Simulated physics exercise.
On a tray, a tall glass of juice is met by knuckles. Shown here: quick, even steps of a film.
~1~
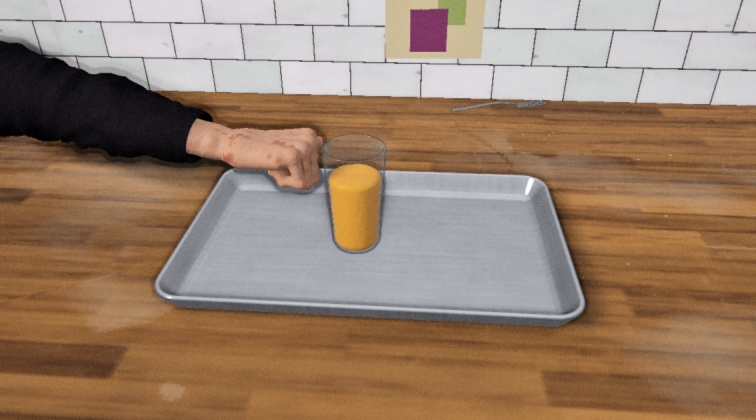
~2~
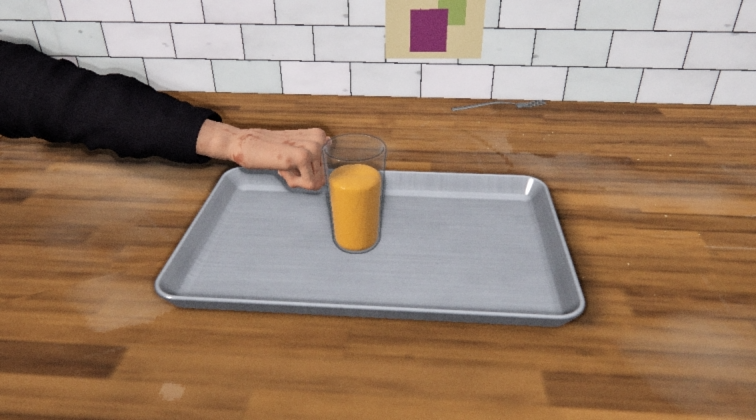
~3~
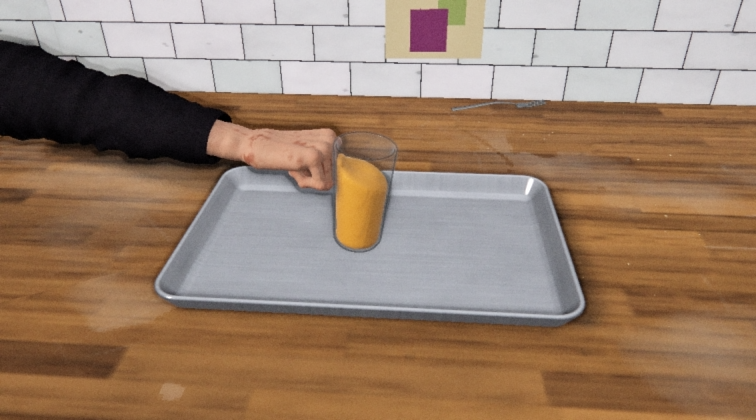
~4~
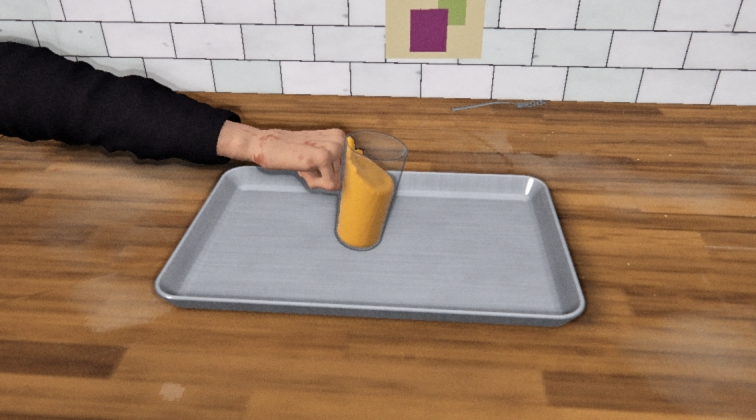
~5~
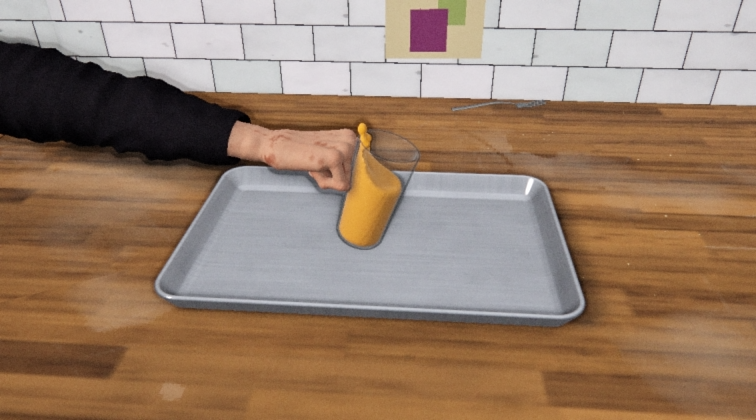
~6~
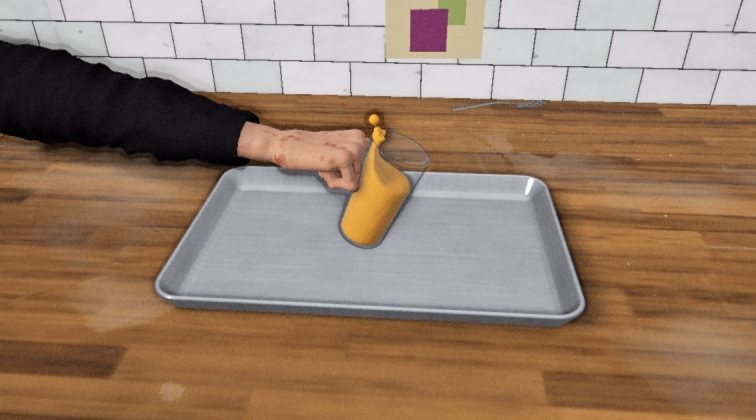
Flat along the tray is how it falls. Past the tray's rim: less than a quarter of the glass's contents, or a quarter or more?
Most likely the tray will catch under three quarters.
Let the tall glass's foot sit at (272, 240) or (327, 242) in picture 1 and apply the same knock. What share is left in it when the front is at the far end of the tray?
Note: Case one near 55 in a hundred, case two near 65 in a hundred.
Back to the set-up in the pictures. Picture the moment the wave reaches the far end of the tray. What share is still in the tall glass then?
I'd put it at some 80 %.
A moment on, the tall glass is falling and 100 per cent is in the glass, 0 on the tray and 0 above or beyond its rim.
Next, the tall glass lies on its side and 66 per cent is in the glass, 27 on the tray and 7 above or beyond its rim.
Then the tall glass lies on its side and 34 per cent is in the glass, 38 on the tray and 28 above or beyond its rim.
Later the tall glass lies on its side and 18 per cent is in the glass, 48 on the tray and 34 above or beyond its rim.
In the end 66 per cent is held by tray and glass, 34 is off the tray.
